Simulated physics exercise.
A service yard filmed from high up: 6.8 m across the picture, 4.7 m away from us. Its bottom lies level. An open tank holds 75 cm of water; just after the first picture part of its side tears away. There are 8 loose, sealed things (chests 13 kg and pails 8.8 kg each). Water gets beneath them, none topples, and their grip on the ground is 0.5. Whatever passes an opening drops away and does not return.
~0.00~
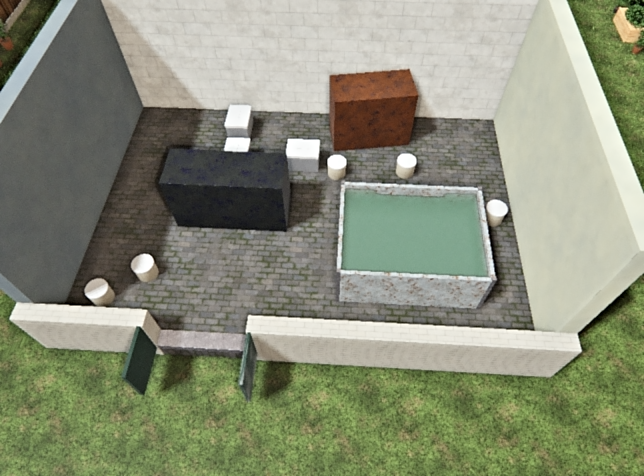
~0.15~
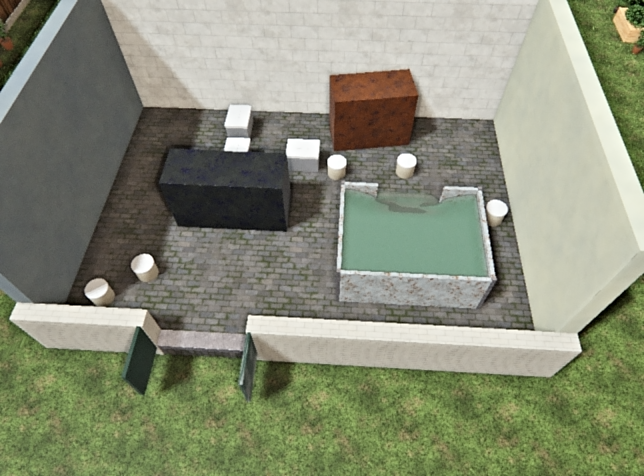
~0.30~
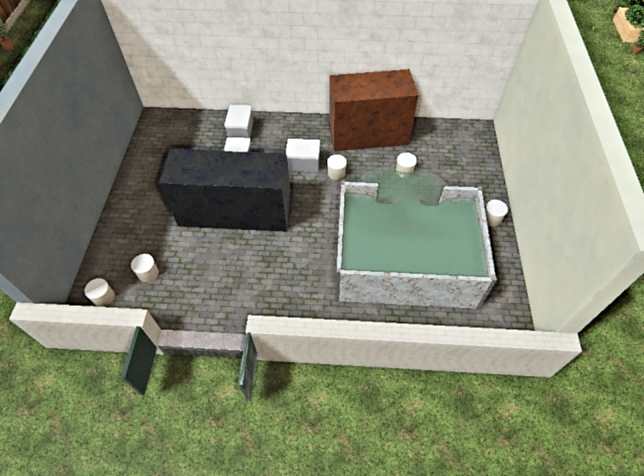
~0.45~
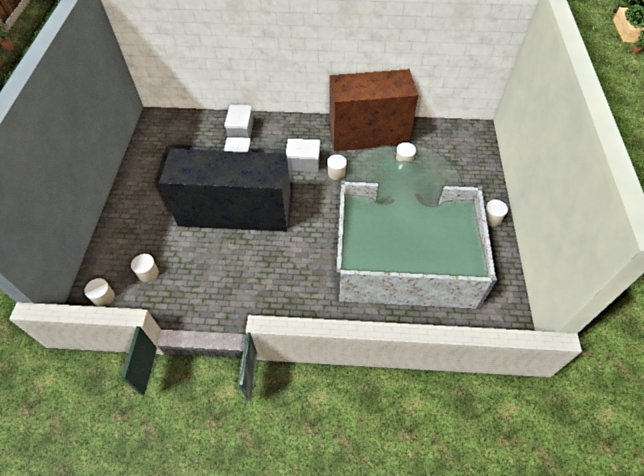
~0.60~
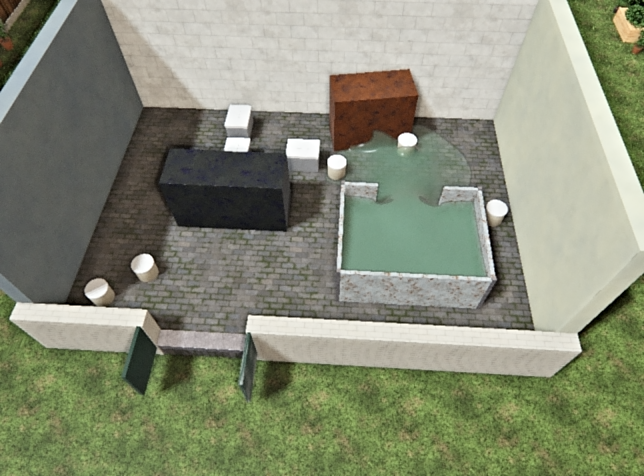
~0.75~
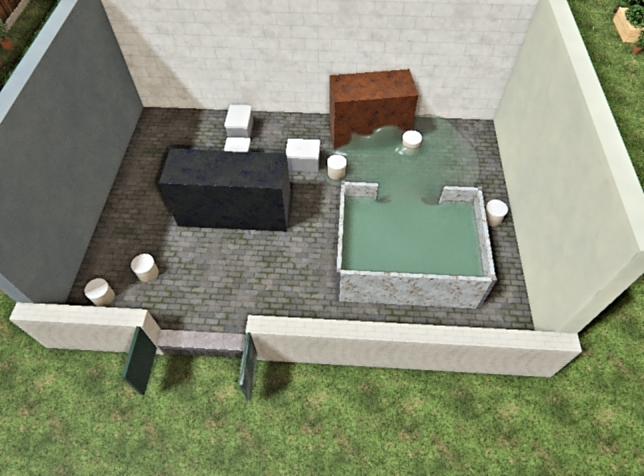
The footage shows a walled, paved yard where part of a stone tank's far side opens and greenish water pours out, spreading across the paving toward a rust-brown block and nudging one white pail a short way back.
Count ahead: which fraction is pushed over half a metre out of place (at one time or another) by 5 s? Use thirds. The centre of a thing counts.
That comes to two thirds or more.
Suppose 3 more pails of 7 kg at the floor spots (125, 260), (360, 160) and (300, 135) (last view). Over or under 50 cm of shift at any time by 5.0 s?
In turn: Under, over, less.
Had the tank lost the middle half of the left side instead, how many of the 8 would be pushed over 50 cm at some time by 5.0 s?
Then 3.
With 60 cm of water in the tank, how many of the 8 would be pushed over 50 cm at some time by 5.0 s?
Then 6.
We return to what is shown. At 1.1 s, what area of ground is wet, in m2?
About 8.5 m2.
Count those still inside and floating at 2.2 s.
1 of them.
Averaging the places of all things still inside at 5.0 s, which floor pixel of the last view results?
At about (231, 226).
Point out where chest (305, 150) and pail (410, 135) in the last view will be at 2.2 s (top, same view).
Near (235, 166) and (497, 112).
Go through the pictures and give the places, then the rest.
The first picture shows a pail at (407, 161) rests on the ground; a chest at (238, 115) rests on the ground; 3.0 m2 under water; 0 of 8 have shifted.
The second picture shows a pail at (407, 161) rests on the ground; a chest at (238, 115), on the bottom; 3.7 m2 under water; 0 of 8 have shifted.
The third picture shows a pail at (407, 160) rests on the ground; a chest at (238, 115) rests on the ground; 4.5 m2 under water; 0 of 8 have shifted.
The fourth picture shows a pail at (406, 150), on the bottom, 26 cm from its start; a chest at (238, 115) rests on the ground; 5.5 m2 under water; 1 of 8 have shifted.
The fifth picture shows a pail at (408, 140), on the bottom, 50 cm from its start; a chest at (238, 115) rests on the ground; 6.3 m2 under water; 1 of 8 have shifted.
The sixth picture shows a pail at (412, 137), afloat, 53 cm from its start; a chest at (238, 115) rests on the ground; water covers 7.0 m2; 1 of 8 have shifted.
After 1.1 s 1 of 8 are over 50 cm from their spots; 1 afloat.
After 2.2 s 3 of 8 are over 50 cm from their spots; 1 afloat.
After 3.5 s 6 of 8 are over 50 cm from their spots; 0 afloat.
After 5.0 s 6 of 8 are over 50 cm from their spots, and 6 have been at some point; 3 afloat.
